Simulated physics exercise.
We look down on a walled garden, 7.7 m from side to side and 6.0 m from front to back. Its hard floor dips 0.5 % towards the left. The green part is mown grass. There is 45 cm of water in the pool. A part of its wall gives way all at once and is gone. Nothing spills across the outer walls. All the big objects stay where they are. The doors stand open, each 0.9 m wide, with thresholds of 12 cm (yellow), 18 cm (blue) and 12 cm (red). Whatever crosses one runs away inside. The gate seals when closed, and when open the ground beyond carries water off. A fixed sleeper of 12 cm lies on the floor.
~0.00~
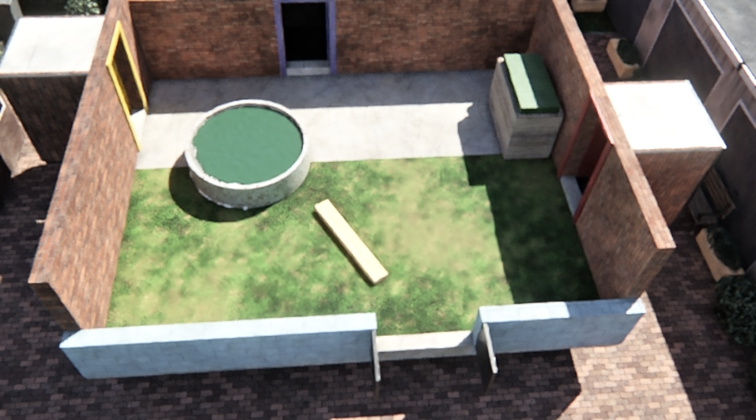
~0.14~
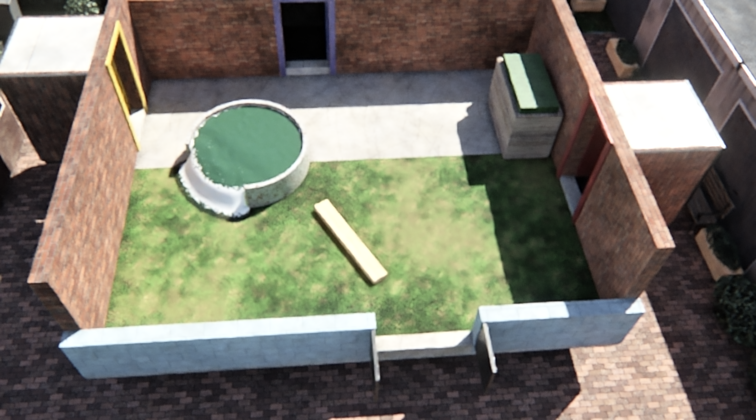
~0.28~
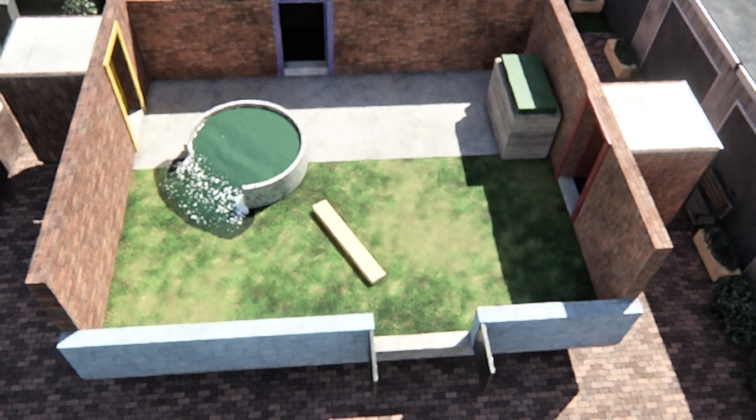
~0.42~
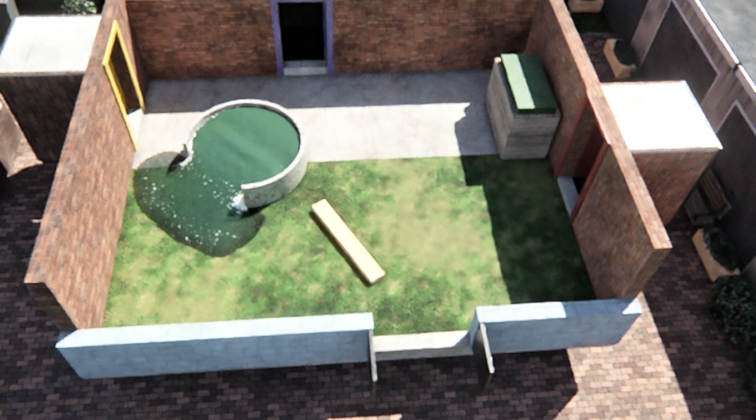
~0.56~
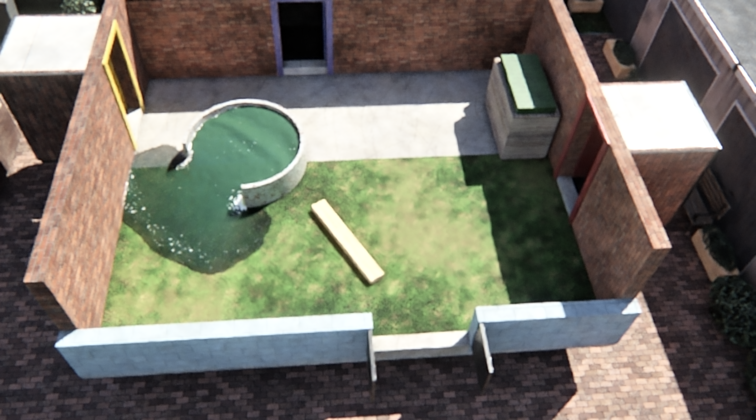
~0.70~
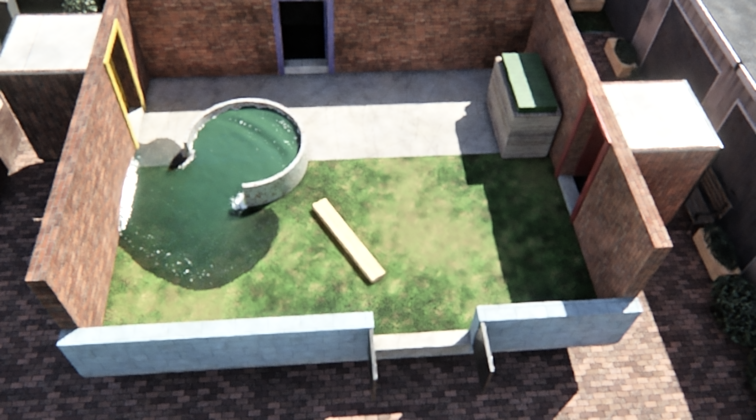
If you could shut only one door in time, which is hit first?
The yellow door.
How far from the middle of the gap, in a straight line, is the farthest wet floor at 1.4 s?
Some 2.6 m out.
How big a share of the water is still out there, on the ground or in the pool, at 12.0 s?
About 94 per cent.
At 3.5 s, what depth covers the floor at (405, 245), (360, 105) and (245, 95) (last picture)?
In that order: 0, 0 and 0 cm.
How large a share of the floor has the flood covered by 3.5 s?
Some 30 per cent of it.
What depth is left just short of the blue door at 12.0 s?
Some 2.5 cm.
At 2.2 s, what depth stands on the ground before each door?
Depths in cm: Yellow 5, blue 0, red 0.
After 1.4 s water covers 15 % of the floor and is deepest (24 cm) near (121, 231); yellow door reached at 1.1 s, blue door not reached, red door not reached.
After 2.2 s water covers 20 % of the floor and is deepest (31 cm) near (98, 352); yellow door reached at 1.1 s, blue door not reached, red door not reached.
After 3.5 s water covers 30 % of the floor and is deepest (20 cm) near (98, 352); yellow door reached at 1.1 s, blue door not reached, red door not reached.
After 7.0 s water covers 50 % of the floor and is deepest (10 cm) near (333, 337); yellow door reached at 1.1 s, blue door reached at 4.7 s, red door not reached.
After 12.0 s water covers 75 % of the floor and is deepest (8 cm) near (116, 259); yellow door reached at 1.1 s, blue door reached at 4.7 s, red door not reached.
